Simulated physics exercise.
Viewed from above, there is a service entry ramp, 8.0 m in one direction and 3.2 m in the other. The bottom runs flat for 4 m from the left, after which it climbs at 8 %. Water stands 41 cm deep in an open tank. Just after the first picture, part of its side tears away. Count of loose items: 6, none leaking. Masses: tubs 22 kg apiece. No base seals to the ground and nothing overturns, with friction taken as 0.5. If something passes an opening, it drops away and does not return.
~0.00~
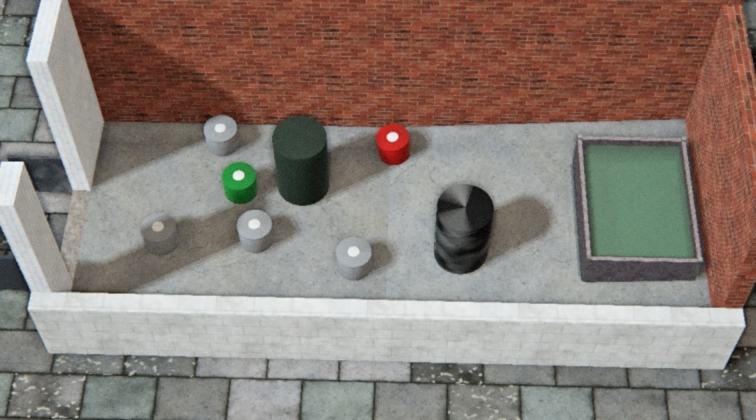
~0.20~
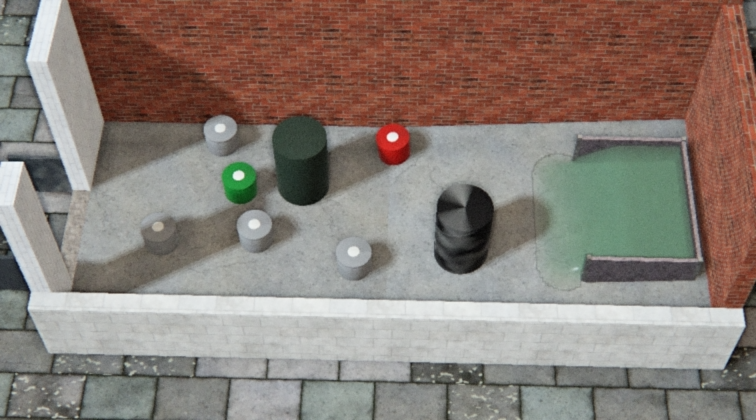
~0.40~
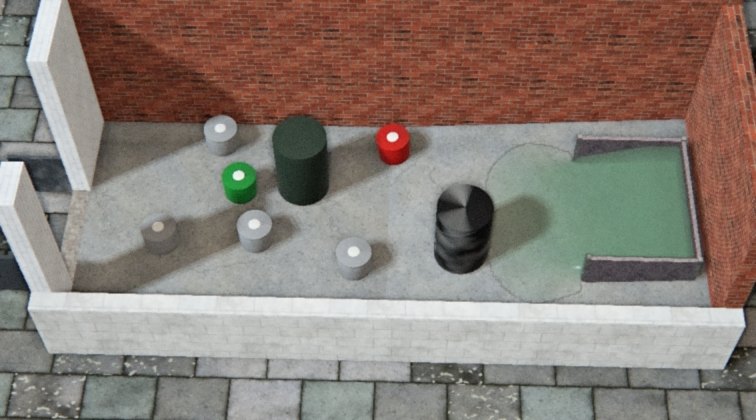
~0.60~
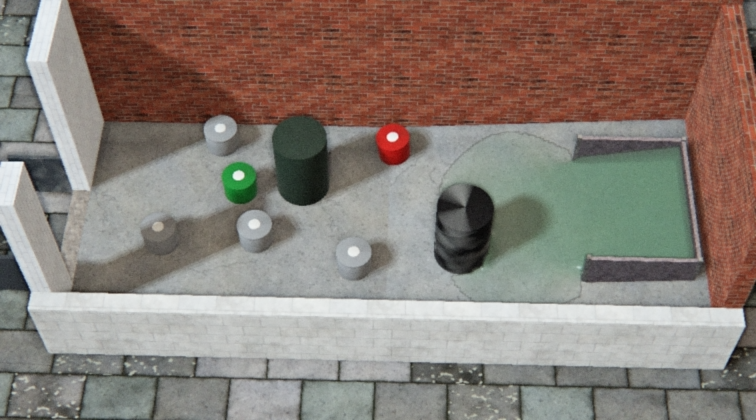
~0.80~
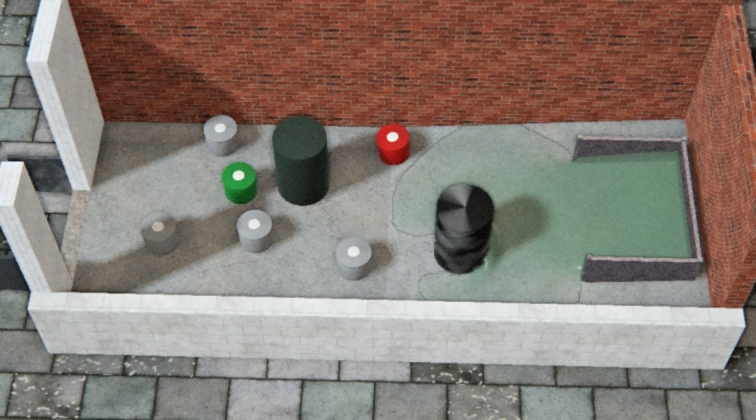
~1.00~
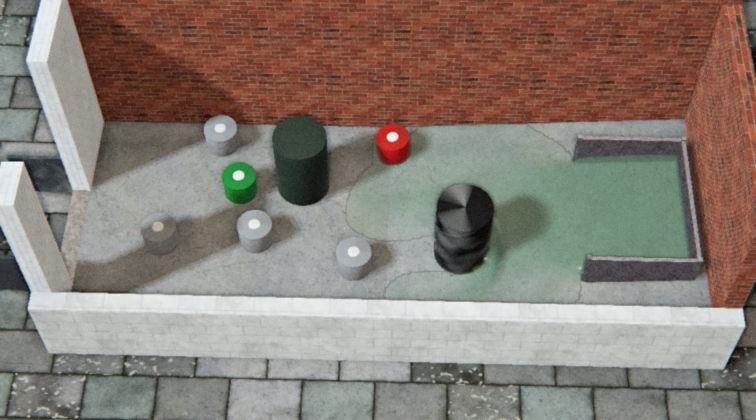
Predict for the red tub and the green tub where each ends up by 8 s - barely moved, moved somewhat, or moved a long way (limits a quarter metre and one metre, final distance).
Red tub moved a long way, green tub barely moved.
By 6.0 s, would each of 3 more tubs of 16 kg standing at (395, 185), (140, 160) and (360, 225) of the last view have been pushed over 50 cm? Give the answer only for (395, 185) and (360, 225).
Going in order, that's too far and then too far.
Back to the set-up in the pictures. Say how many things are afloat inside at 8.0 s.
At that moment it comes to 0.
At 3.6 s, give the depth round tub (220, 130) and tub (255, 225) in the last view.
Close to 7 and 4 centimetres.
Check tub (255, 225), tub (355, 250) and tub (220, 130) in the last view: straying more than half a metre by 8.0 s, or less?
In sequence: Within the mark / within the mark / beyond the mark.
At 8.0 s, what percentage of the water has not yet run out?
Remaining: Approx. 78 per cent.
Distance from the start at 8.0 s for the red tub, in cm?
Around 300 cm from where it started.
After 1.6 s the red tub is near (387, 134), 0.1 m from its start, aground; the green tub is near (239, 176), 0.0 m from its start, aground; 0 of 6 are out; 0 afloat.
After 3.6 s the red tub is near (184, 158), 2.8 m from its start, aground; the green tub is near (239, 176), 0.0 m from its start, aground; 0 of 6 are out; 0 afloat.
After 5.6 s the red tub is near (174, 164), 3.0 m from its start, aground; the green tub is near (239, 176), 0.0 m from its start, aground; 0 of 6 are out; 0 afloat.
After 8.0 s the red tub is near (174, 164), 3.0 m from its start, aground; the green tub is near (239, 176), 0.0 m from its start, aground; 0 of 6 are out; 0 afloat.
